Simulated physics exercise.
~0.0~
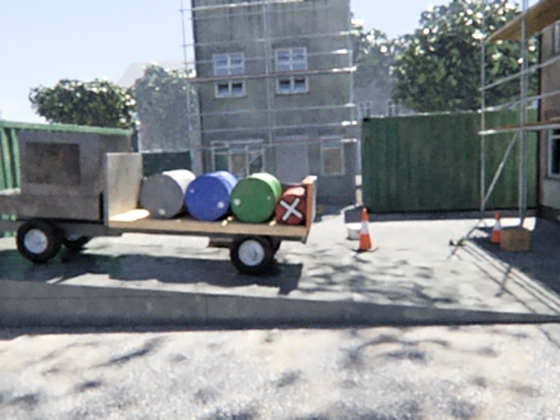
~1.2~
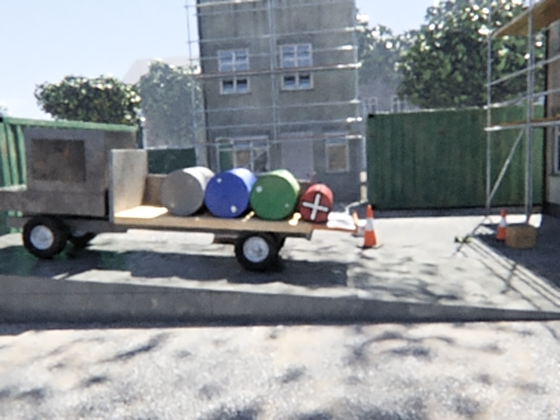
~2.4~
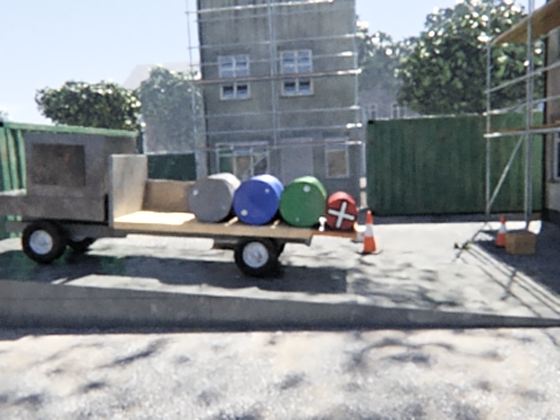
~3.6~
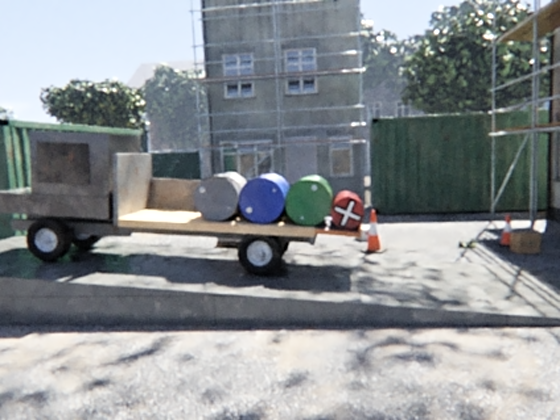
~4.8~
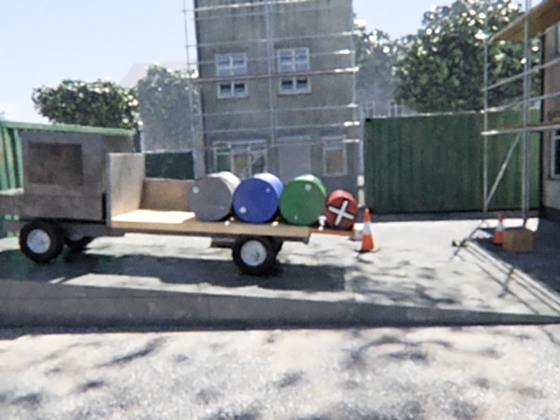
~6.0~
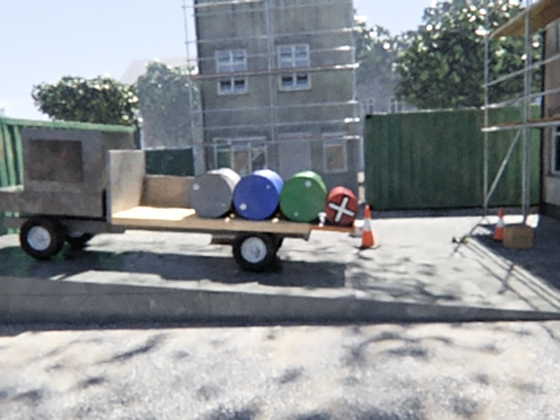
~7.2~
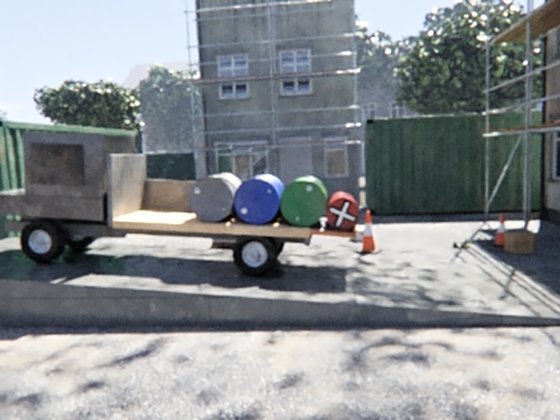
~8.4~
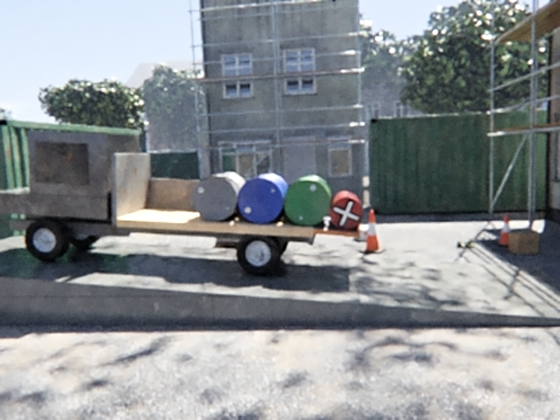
On a sloping yard, four drums roll right as a pickup's tailgate drops, then stop aboard.
